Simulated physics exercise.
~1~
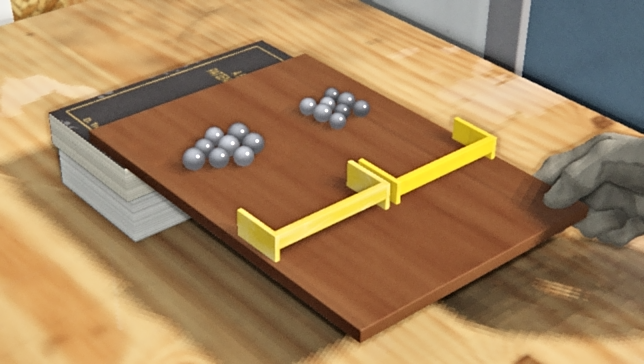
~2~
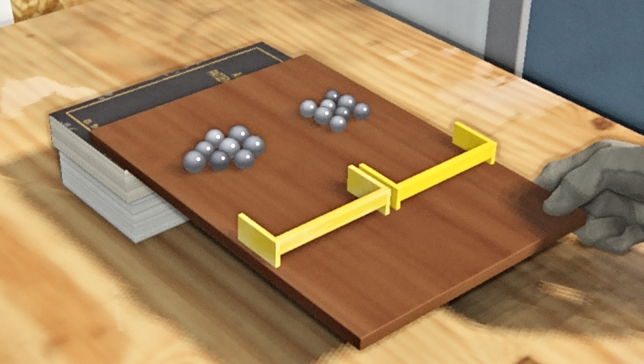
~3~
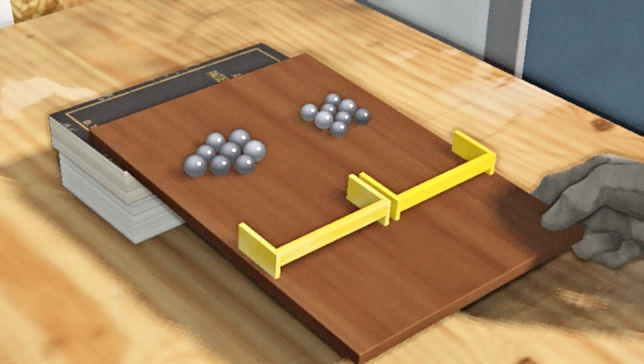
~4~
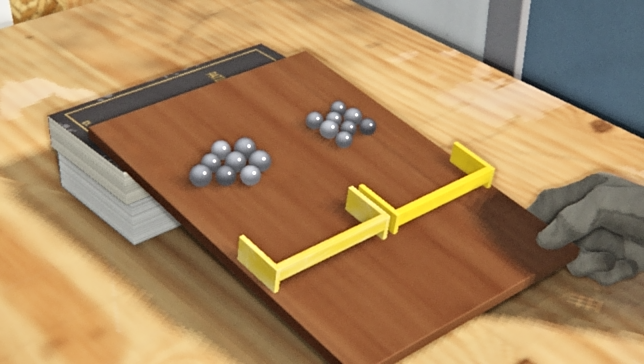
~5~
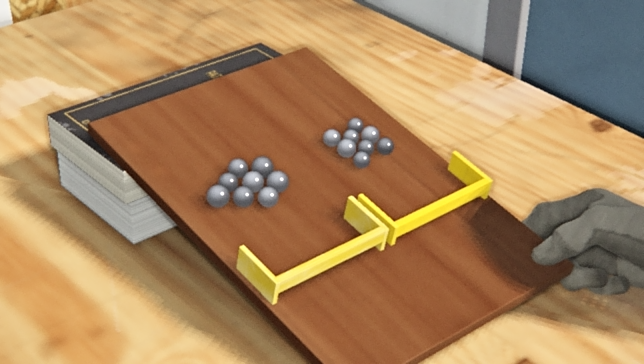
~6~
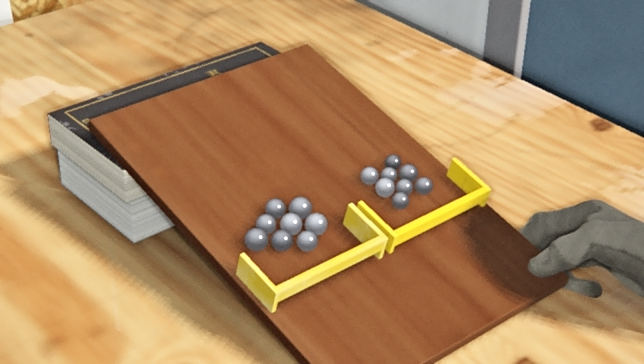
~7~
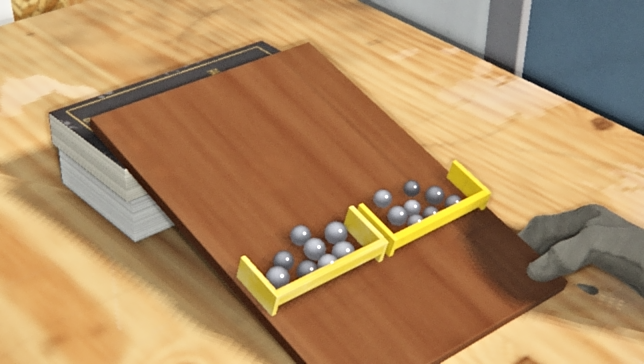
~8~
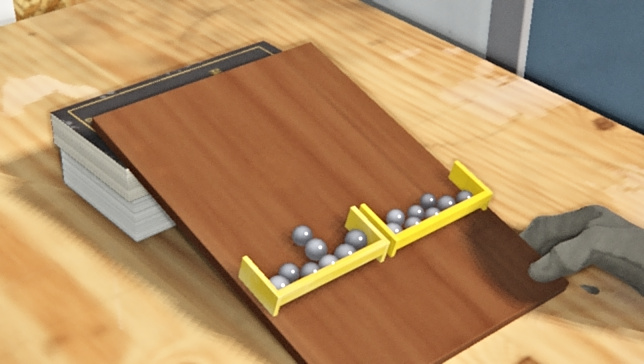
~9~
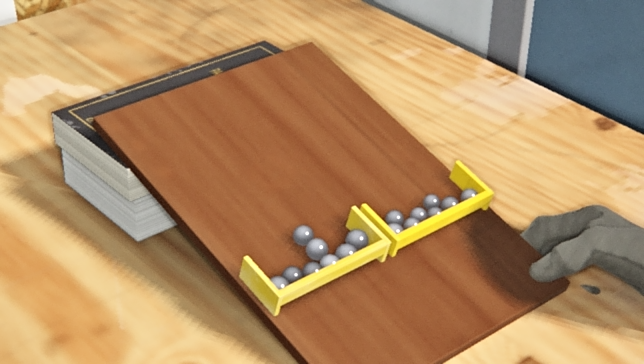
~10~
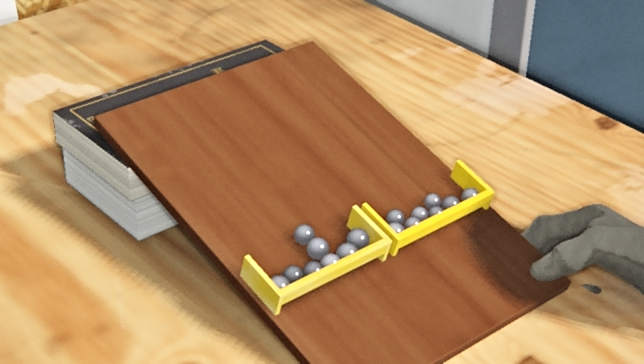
We see a gloved-looking grey hand holding the end of a brown board propped on books, with two clusters of grey balls above two yellow bars. The board tilts more steeply toward the hand, and both clusters roll down and come to rest gathered behind the bars.
